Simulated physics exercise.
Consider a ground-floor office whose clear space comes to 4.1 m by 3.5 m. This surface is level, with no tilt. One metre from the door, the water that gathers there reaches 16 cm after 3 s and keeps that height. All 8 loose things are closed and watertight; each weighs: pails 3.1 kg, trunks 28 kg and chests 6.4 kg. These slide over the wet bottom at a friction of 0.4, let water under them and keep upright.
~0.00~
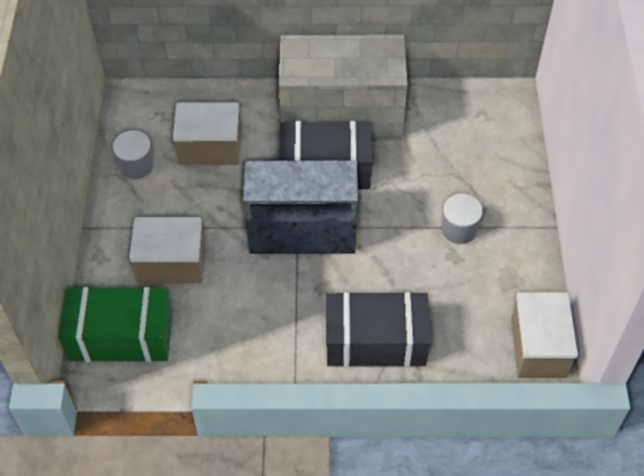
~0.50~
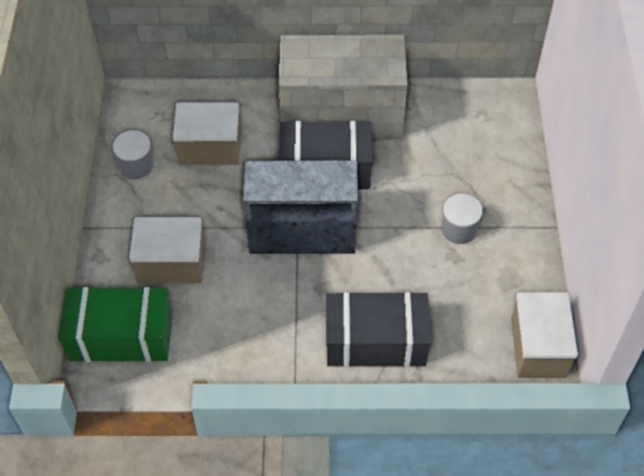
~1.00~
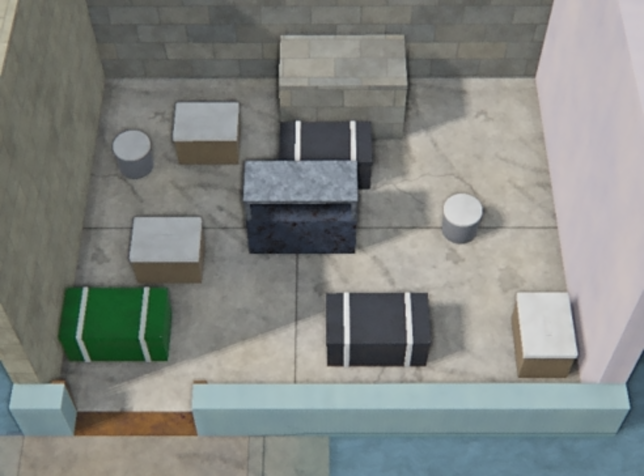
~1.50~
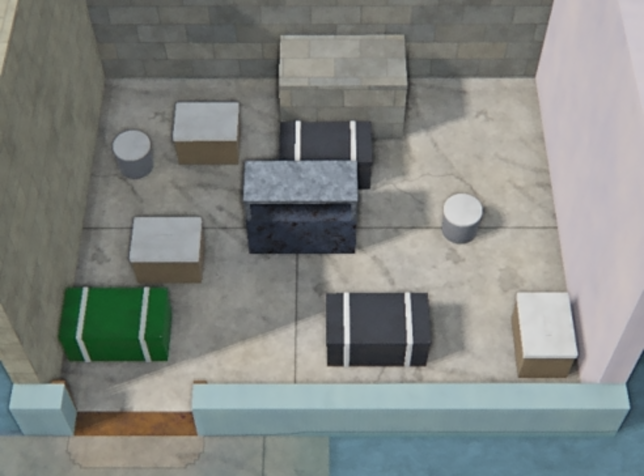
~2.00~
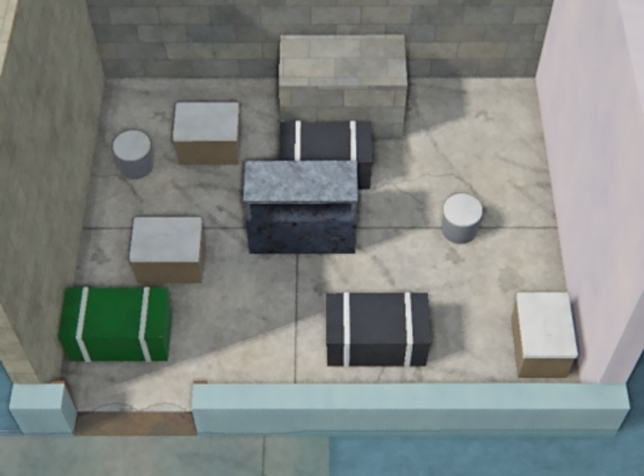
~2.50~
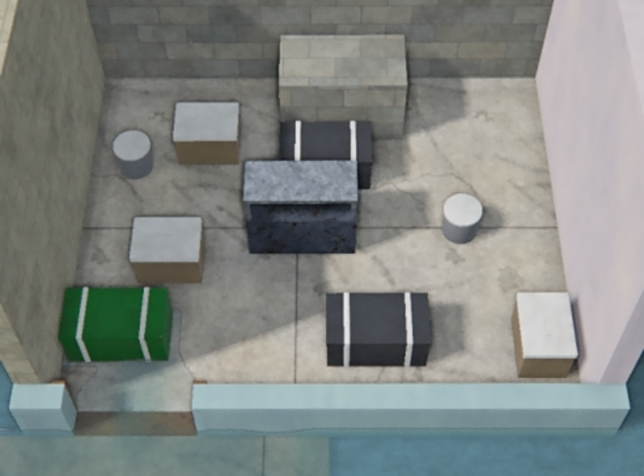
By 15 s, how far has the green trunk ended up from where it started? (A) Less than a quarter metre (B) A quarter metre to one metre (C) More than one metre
C, more than one metre.
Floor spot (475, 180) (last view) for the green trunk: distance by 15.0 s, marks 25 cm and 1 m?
It barely shifts.
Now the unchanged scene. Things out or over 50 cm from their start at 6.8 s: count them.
The number I get is 3.
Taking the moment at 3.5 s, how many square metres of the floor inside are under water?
My estimate is roughly 2.0 m2.
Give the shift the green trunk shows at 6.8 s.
It is about 150 cm out of place by then.
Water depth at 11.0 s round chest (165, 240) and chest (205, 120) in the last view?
First roughly 11 cm, second roughly 10 cm.
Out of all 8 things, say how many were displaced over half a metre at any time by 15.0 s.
7.
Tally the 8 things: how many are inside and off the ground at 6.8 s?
At that point I count 2.
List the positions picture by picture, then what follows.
The green trunk at (113, 312) rests on the ground; water covers 0.0 m2; 0 of 8 have shifted, in the first picture.
The green trunk at (113, 312), on the bottom; water covers 0.0 m2; 0 of 8 have shifted, in the second picture.
The green trunk at (113, 312), on the bottom; 0.0 m2 under water; 0 of 8 have shifted, in the third picture.
The green trunk at (113, 312) rests on the ground; water covers 0.0 m2; 0 of 8 have shifted, in the fourth picture.
The green trunk at (113, 312) rests on the ground; 0.0 m2 under water; 0 of 8 have shifted, in the fifth picture.
The green trunk at (113, 312) rests on the ground; water covers 0.3 m2; 0 of 8 have shifted, in the sixth picture.
After 3.5 s the green trunk is near (117, 289), 0.2 m from its start, aground; 0 afloat.
After 6.8 s the green trunk is near (174, 144), 1.7 m from its start, aground; 2 afloat.
After 11.0 s the green trunk is near (155, 96), 2.2 m from its start, afloat; 6 afloat.
After 15.0 s the green trunk is near (152, 85), 2.3 m from its start, afloat; 7 afloat.
